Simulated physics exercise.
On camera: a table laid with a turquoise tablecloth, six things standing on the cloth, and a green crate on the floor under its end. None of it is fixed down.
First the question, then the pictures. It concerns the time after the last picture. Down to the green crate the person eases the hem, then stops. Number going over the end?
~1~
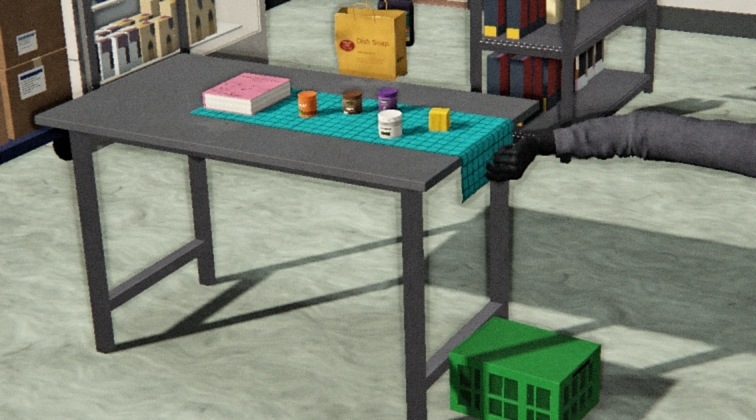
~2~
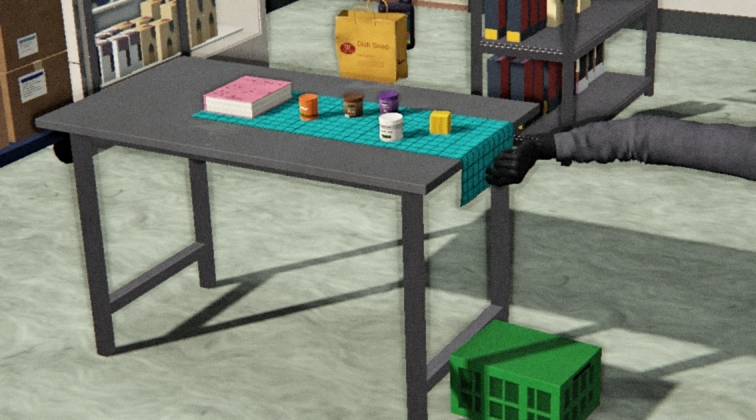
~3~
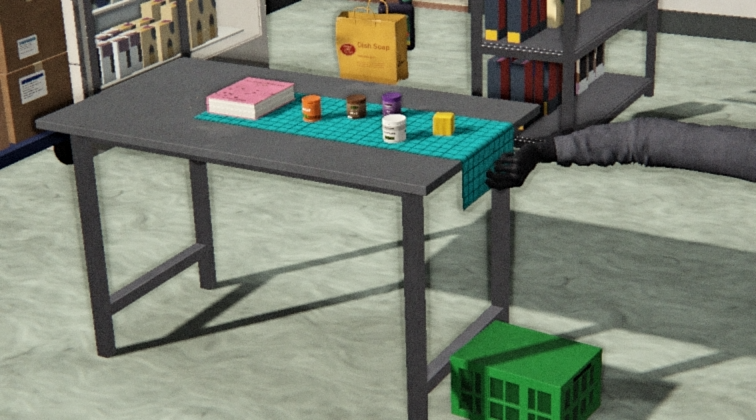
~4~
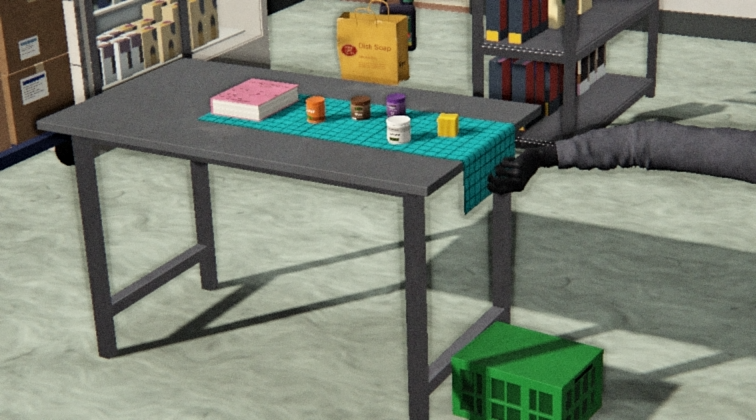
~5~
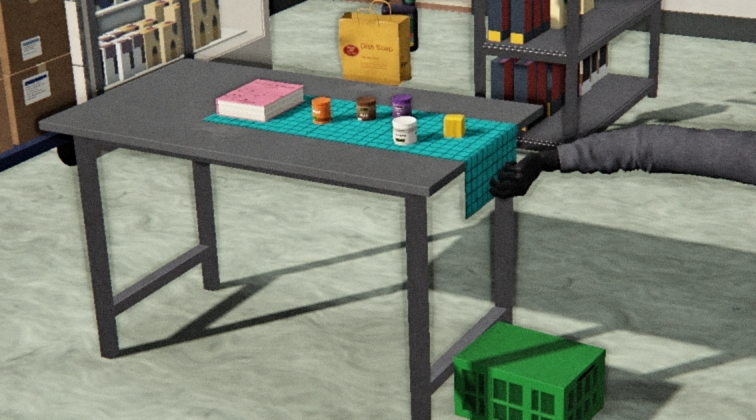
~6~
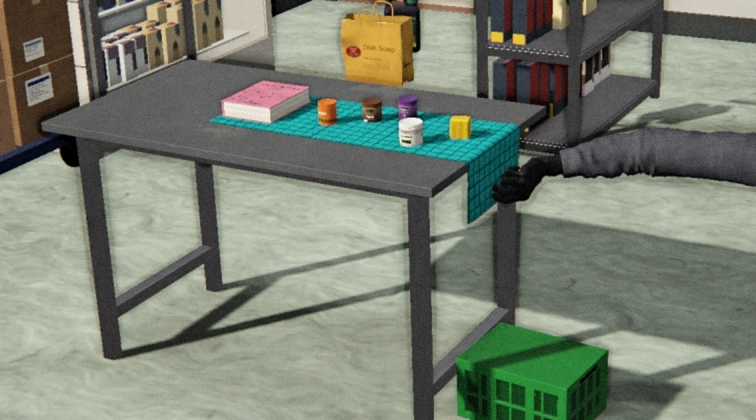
Count: Four.
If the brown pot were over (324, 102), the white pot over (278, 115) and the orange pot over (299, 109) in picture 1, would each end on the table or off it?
The brown pot ends up on top, the white pot ends up on top and the orange pot ends up on top.
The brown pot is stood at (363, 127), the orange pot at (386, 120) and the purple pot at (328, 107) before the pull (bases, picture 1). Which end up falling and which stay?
The brown pot comes down; the orange pot drops off; the purple pot stays on.
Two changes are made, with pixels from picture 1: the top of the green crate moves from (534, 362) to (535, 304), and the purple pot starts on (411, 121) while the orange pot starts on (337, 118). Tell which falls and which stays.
Here's what happens: The purple pot leaves its perch, the orange pot remains aboard.
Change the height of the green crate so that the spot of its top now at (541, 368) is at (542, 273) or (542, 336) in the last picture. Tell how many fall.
We'd get 1 in the first case and 3 in the second.
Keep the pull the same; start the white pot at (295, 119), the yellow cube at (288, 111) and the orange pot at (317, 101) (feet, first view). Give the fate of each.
The white pot would stay in place, the yellow cube would stay in place, the orange pot would stay in place.
Early on, hem near (500, 311); yellow cube, white pot and purple pot gone.
Midway, hem on the crate; yellow cube, white pot, purple pot and brown pot gone.
Finally, hem on the crate; yellow cube, white pot, purple pot and brown pot gone. The table loses four.
